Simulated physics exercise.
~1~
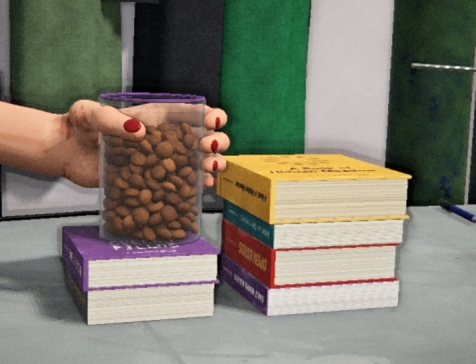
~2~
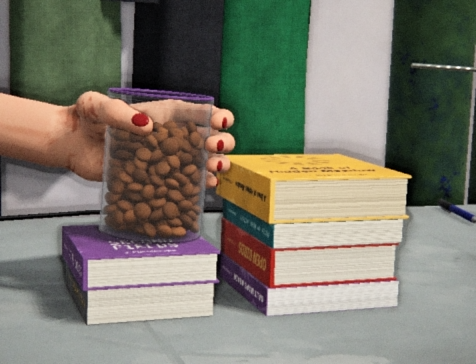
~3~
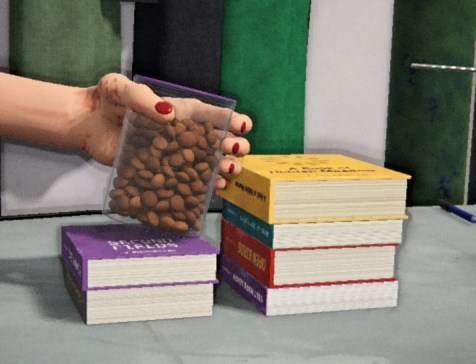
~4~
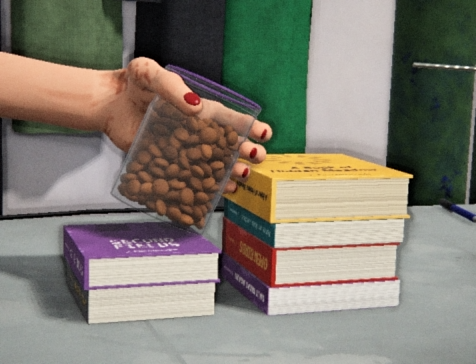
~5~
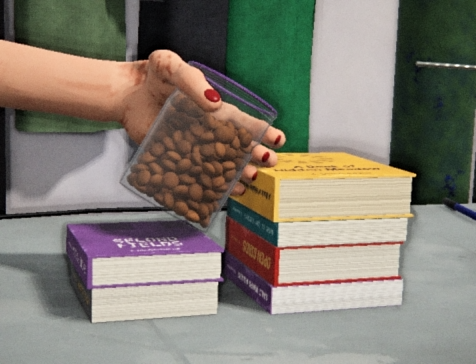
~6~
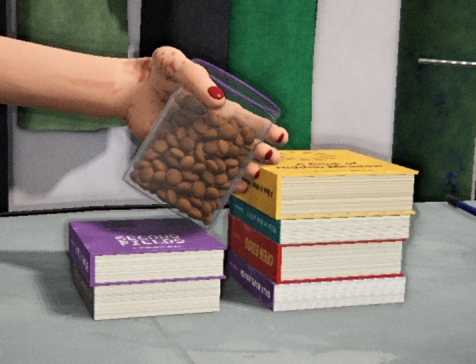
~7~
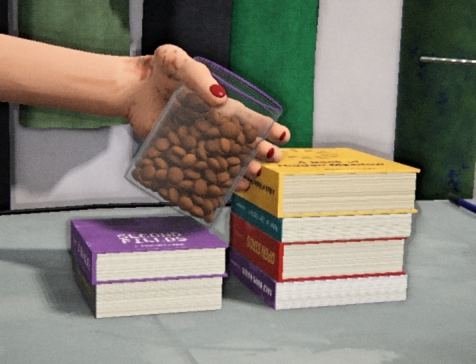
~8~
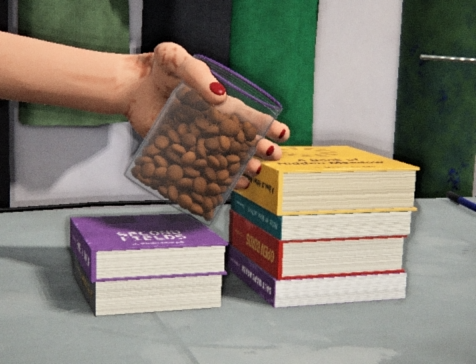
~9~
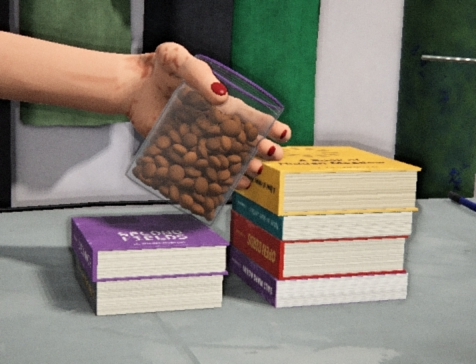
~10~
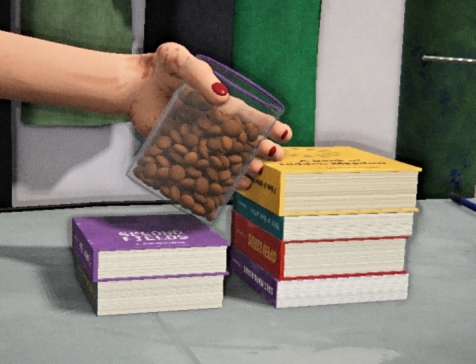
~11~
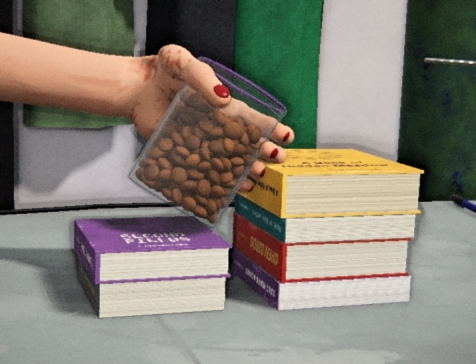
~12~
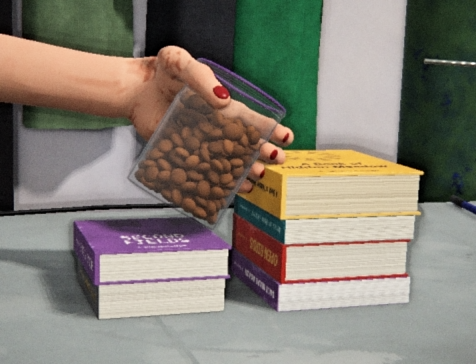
A hand with red nails lifted a clear jar of brown nuggets off two purple books and tilted it to the right until it leaned against a taller pile of colourful books, where the hand kept hold of it and nothing spilled out.
